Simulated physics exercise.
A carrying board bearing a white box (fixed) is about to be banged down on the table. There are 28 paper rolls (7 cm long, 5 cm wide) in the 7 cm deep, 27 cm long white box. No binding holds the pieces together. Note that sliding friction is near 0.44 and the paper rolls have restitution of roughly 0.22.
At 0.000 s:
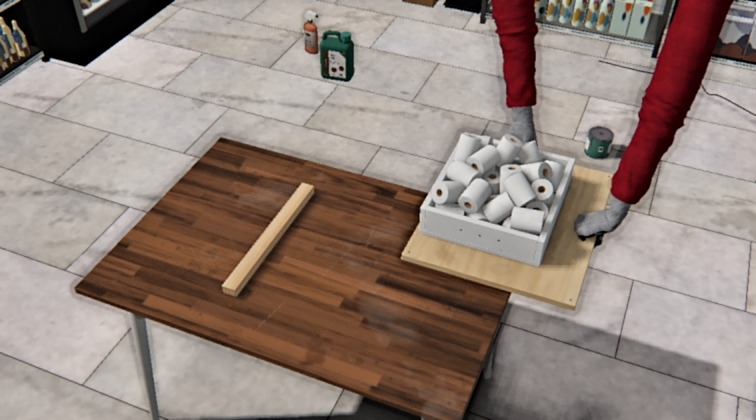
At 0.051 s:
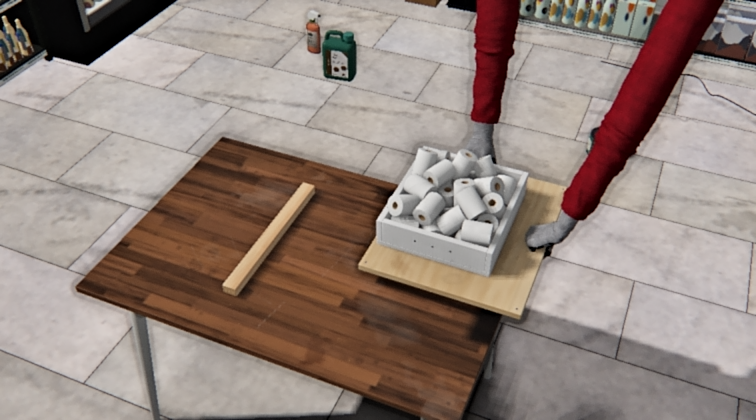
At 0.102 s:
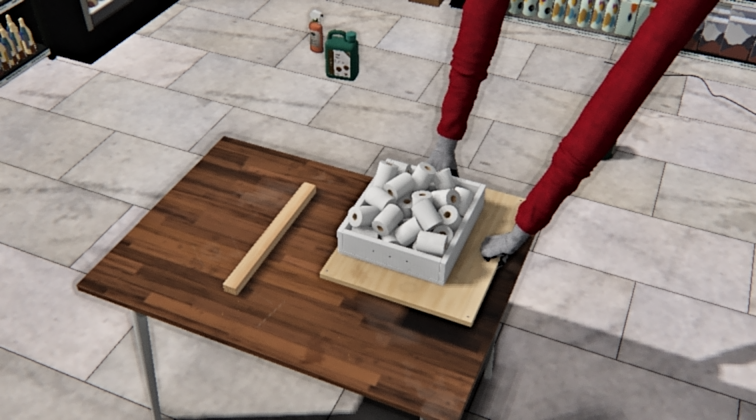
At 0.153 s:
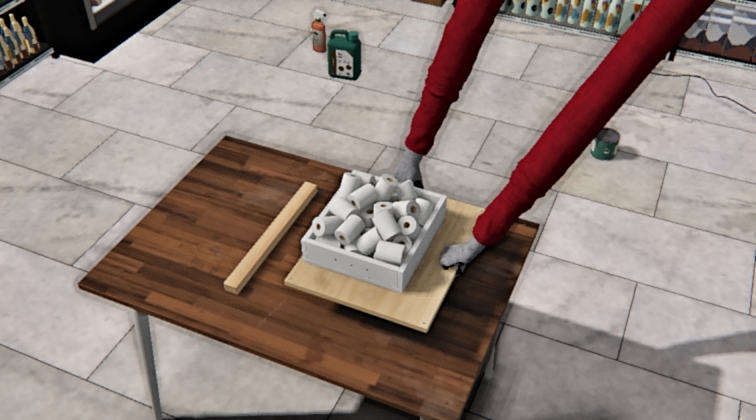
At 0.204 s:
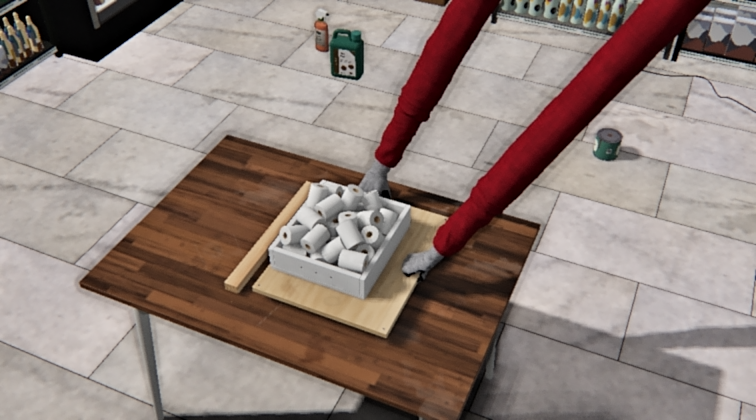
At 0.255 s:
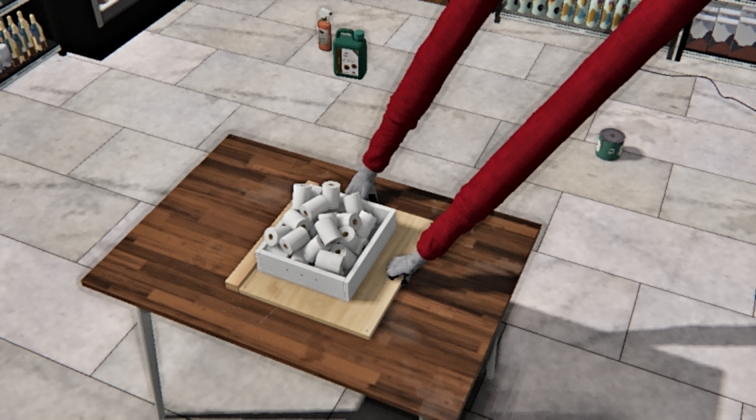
A light wooden board carrying a white box heaped with paper rolls moves left and down over a dark wooden table, guided by two red-sleeved arms with grey gloves, and meets the tabletop beside a narrow wooden strip.
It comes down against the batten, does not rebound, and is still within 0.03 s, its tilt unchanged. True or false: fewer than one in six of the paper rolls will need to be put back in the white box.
True.
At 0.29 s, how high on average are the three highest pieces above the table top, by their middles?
I'd put it close to 16 cm.
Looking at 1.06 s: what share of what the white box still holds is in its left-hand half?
Roughly 60%.
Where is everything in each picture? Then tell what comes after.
In the first frame (each is followed by its nearest rim corner in this view; the camera moves round a little), white box, (539, 239); 60 cm from landing; none out.
White box, (488, 250); 47 cm from landing, in the second frame.
White box, (441, 260); 33 cm from landing, in the third frame.
White box, (399, 269); 20 cm from landing, in the fourth frame.
White box, (361, 277); 6 cm from landing, in the fifth frame.
White box, (345, 280); landed; none out, in the sixth frame.
After 0.29 s, white box 28 in, 0 out.
After 0.41 s, white box 26 in, 2 out.
After 0.63 s, white box 26 in, 2 out.
Outcome (at 1.06 s), white box 26 in, 2 out. Asked share, 2 of 28, 7 per cent.
